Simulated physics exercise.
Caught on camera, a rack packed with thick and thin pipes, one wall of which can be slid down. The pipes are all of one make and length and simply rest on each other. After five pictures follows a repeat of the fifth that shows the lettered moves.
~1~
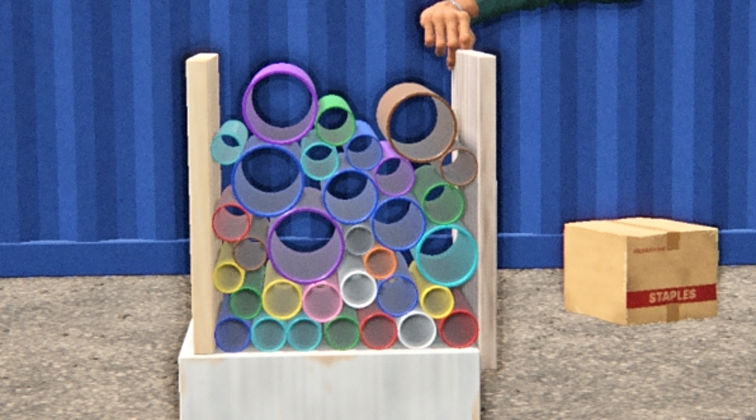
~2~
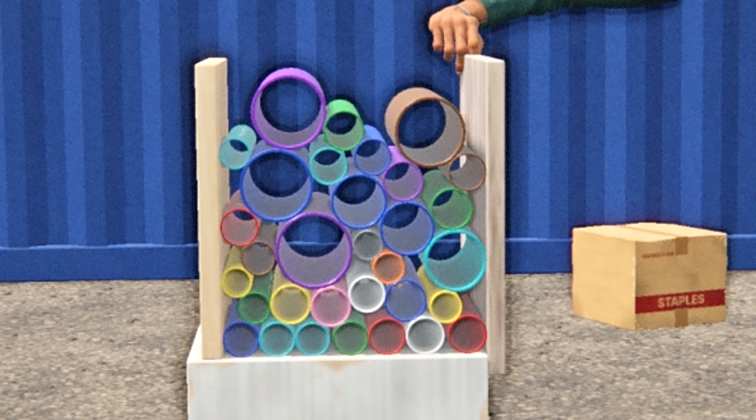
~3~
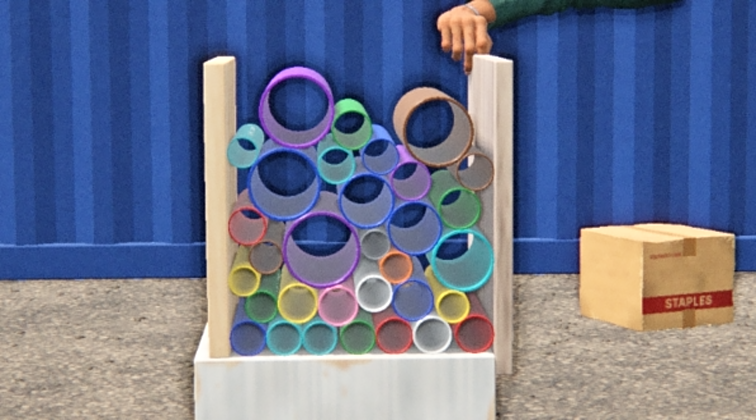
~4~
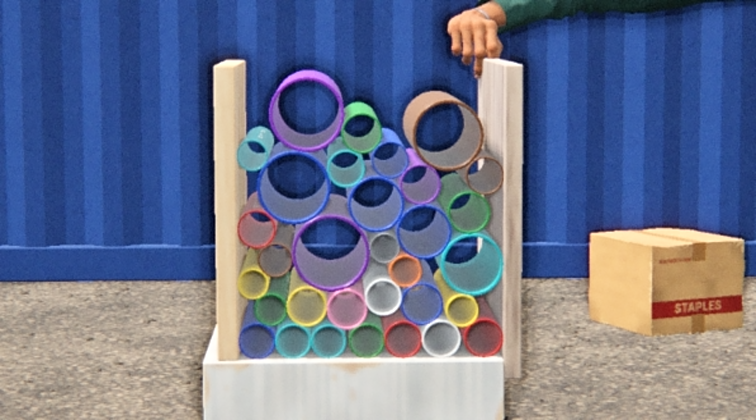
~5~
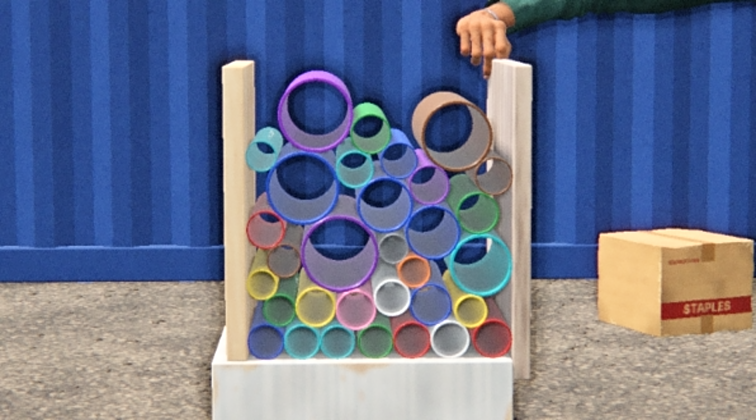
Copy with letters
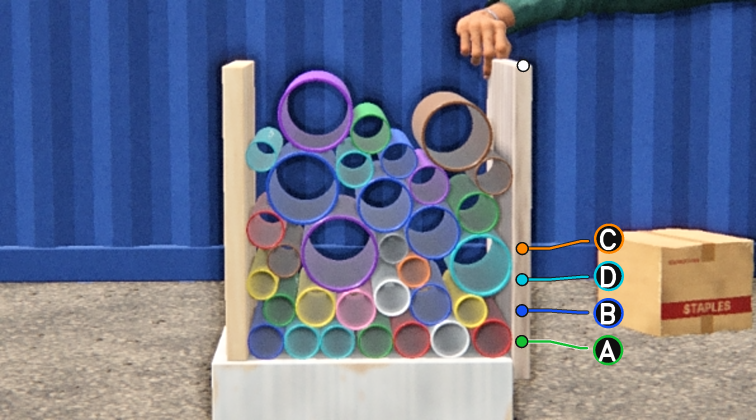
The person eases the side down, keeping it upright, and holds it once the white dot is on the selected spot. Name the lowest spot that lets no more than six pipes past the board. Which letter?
Stop at D.
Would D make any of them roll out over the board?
At D: Yes.
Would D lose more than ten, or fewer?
At D, fewer than ten.
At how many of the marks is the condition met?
The number is two.
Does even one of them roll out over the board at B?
At B: Yes.
On the marked copy, A at (522, 341); B at (522, 311); C at (523, 249); D at (522, 280); the white dot at (524, 66).
With D. Early on, top of the board (513, 155).
Further on, top of the board (513, 253).
At the end, top of the board (513, 279), six out over the board.
As for the rest, A more than six out over the board; B more than six out over the board; C six out over the board.
